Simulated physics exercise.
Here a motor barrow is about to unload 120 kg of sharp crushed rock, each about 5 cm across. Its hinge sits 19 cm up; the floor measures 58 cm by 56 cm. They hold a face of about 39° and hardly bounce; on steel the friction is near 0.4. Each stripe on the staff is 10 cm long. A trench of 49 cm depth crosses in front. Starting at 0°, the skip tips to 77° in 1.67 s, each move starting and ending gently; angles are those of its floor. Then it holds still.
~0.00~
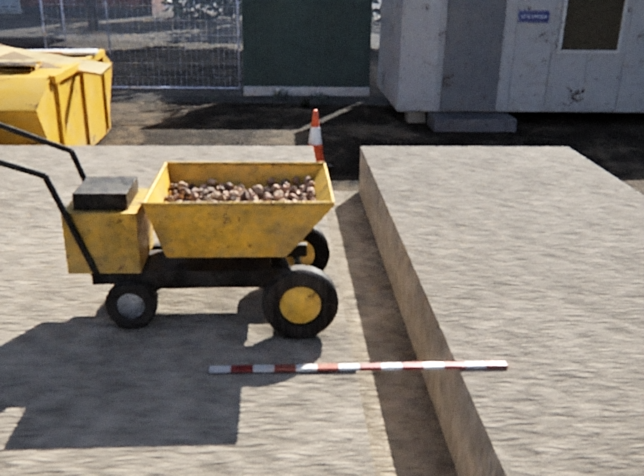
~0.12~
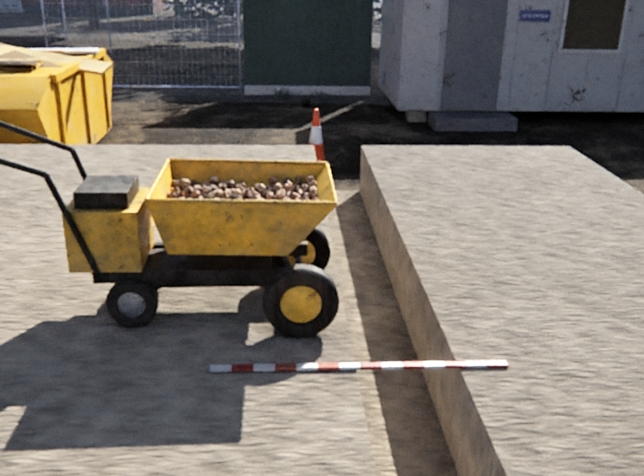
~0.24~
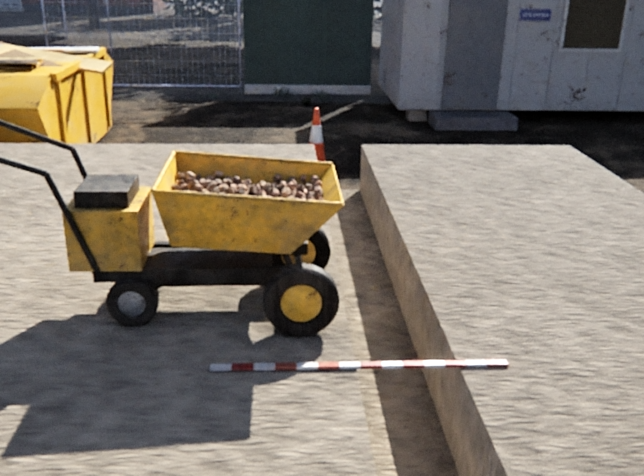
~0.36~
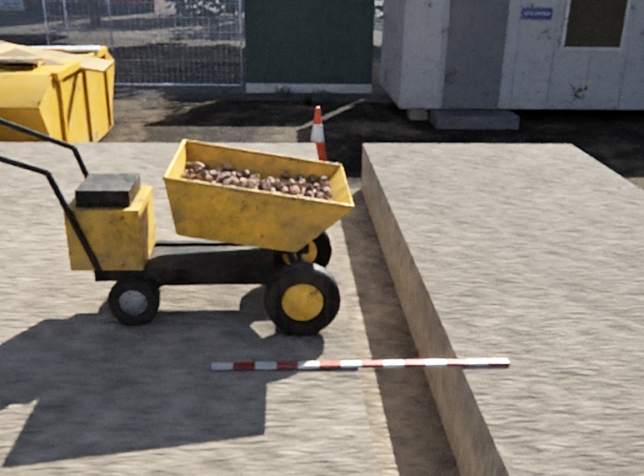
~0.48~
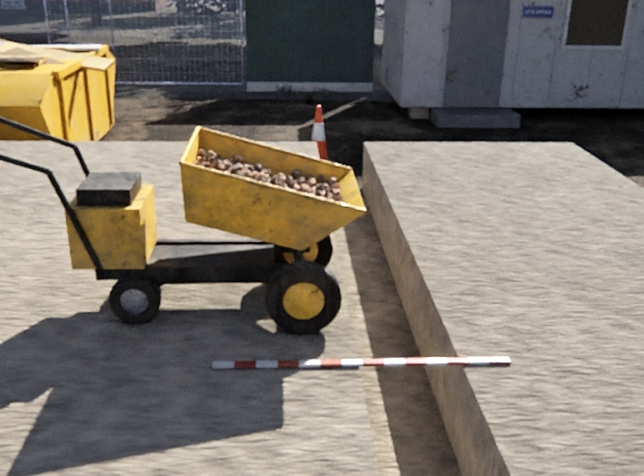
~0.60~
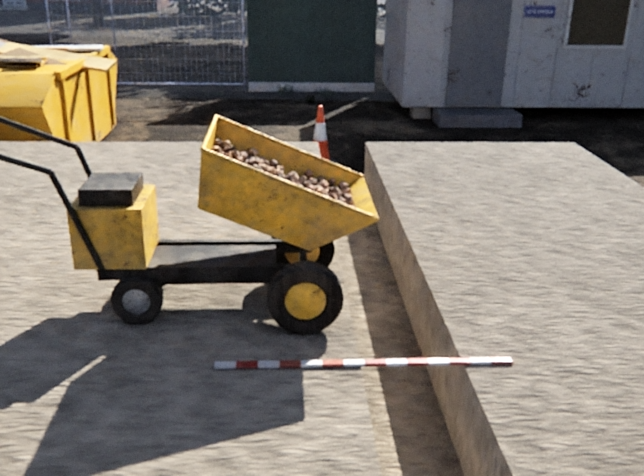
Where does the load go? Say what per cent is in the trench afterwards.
Close to 74 in a hundred.
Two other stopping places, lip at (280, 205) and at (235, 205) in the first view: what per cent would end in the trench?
About 100 and 75 per cent.
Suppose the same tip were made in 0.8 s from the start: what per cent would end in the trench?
Then about 60 per cent.
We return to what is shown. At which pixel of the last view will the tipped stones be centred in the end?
Near (416, 362).
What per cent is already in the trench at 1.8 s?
About 25 per cent by then.
After 1.2 s the floor is at 65°; 100 % in the skip; the foremost stones are at (400, 259).
After 1.8 s the floor is at 77°; 60 % in the skip, 26 % in the trench, 14 % past the trench; the foremost stones are at (489, 306).
After 2.1 s the floor is at 77°; 23 % in the skip, 49 % in the trench, 28 % past the trench; the foremost stones are at (545, 304).
After 4.1 s the floor is at 77°; 0 % in the skip, 74 % in the trench, 26 % past the trench; the foremost stones are at (559, 304).
